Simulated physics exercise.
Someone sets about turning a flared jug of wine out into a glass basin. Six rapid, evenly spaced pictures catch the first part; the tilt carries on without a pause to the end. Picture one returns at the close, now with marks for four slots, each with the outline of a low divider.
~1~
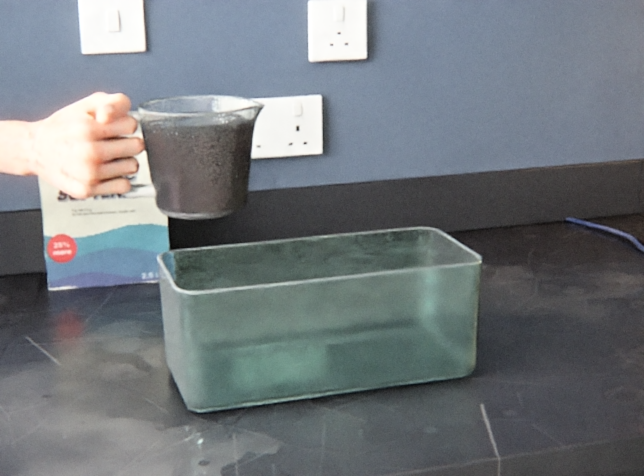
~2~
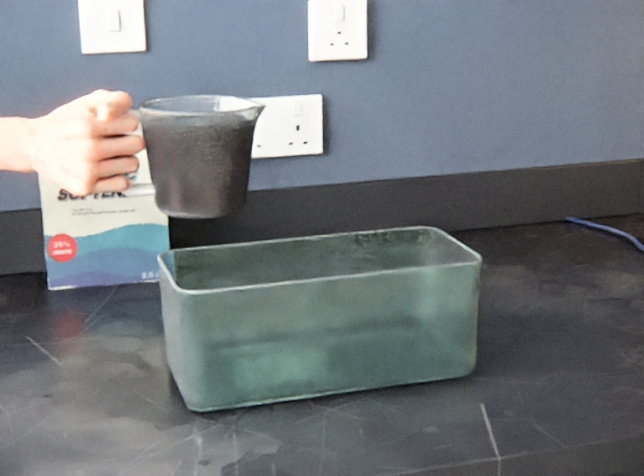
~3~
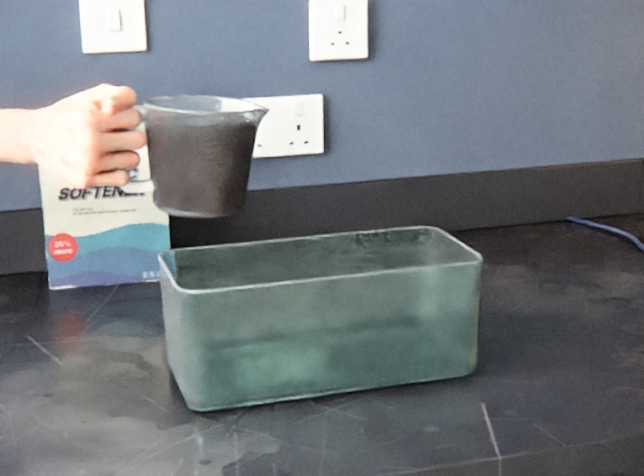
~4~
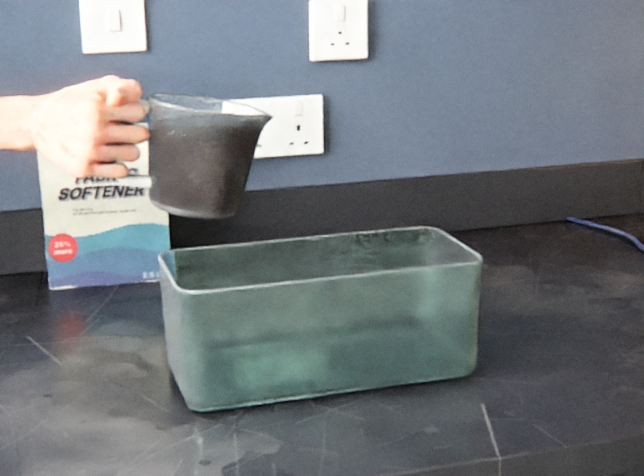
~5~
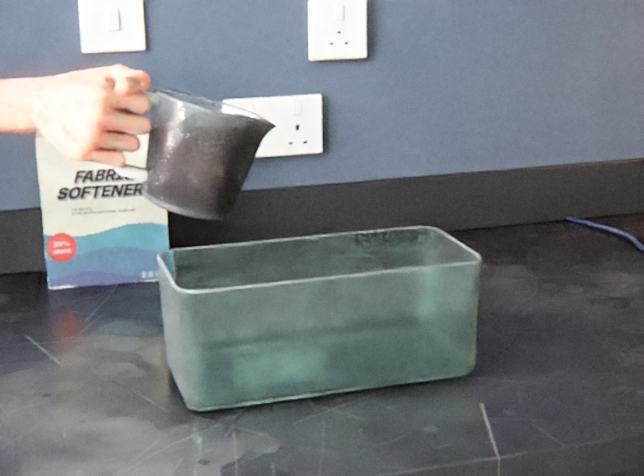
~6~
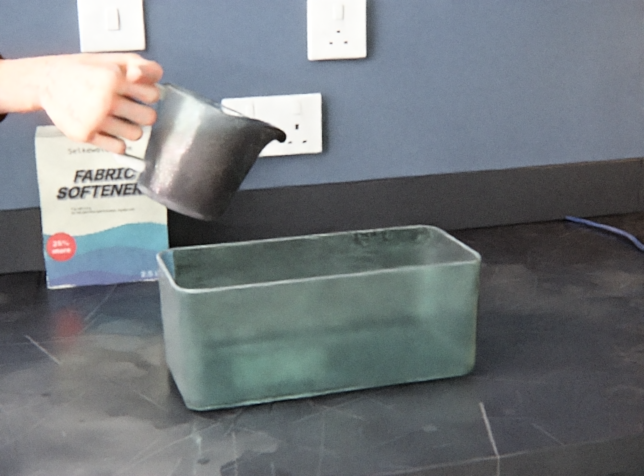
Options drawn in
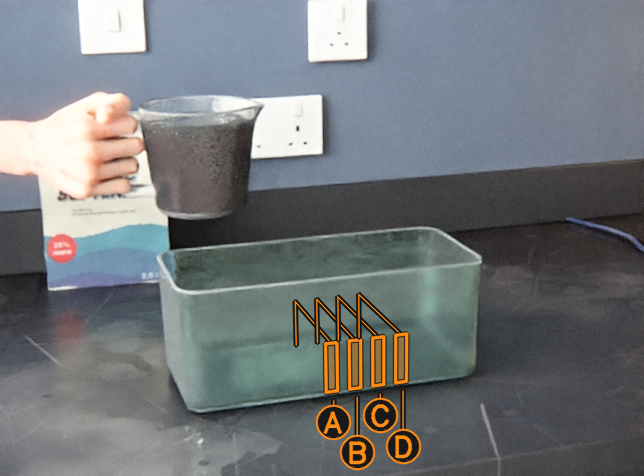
A jug of dark liquid was held by a hand above a glass basin on a dark countertop, then gradually tilted to the right until the liquid just came over its lip.
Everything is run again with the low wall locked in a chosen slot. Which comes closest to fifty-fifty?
The best position is B.
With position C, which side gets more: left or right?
More ends on the left.
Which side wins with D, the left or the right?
The left side.
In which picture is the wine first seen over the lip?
In picture 6.
On the marked copy, A at (333, 400); B at (357, 396); C at (380, 393); D at (403, 390).
With A, about 16 % ends left of the wall and 84 % right of it.
With B, about 51 % ends left of the wall and 49 % right of it.
With C, about 91 % ends left of the wall and 8 % right of it.
With D, about 96 % ends left of the wall and 4 % right of it.
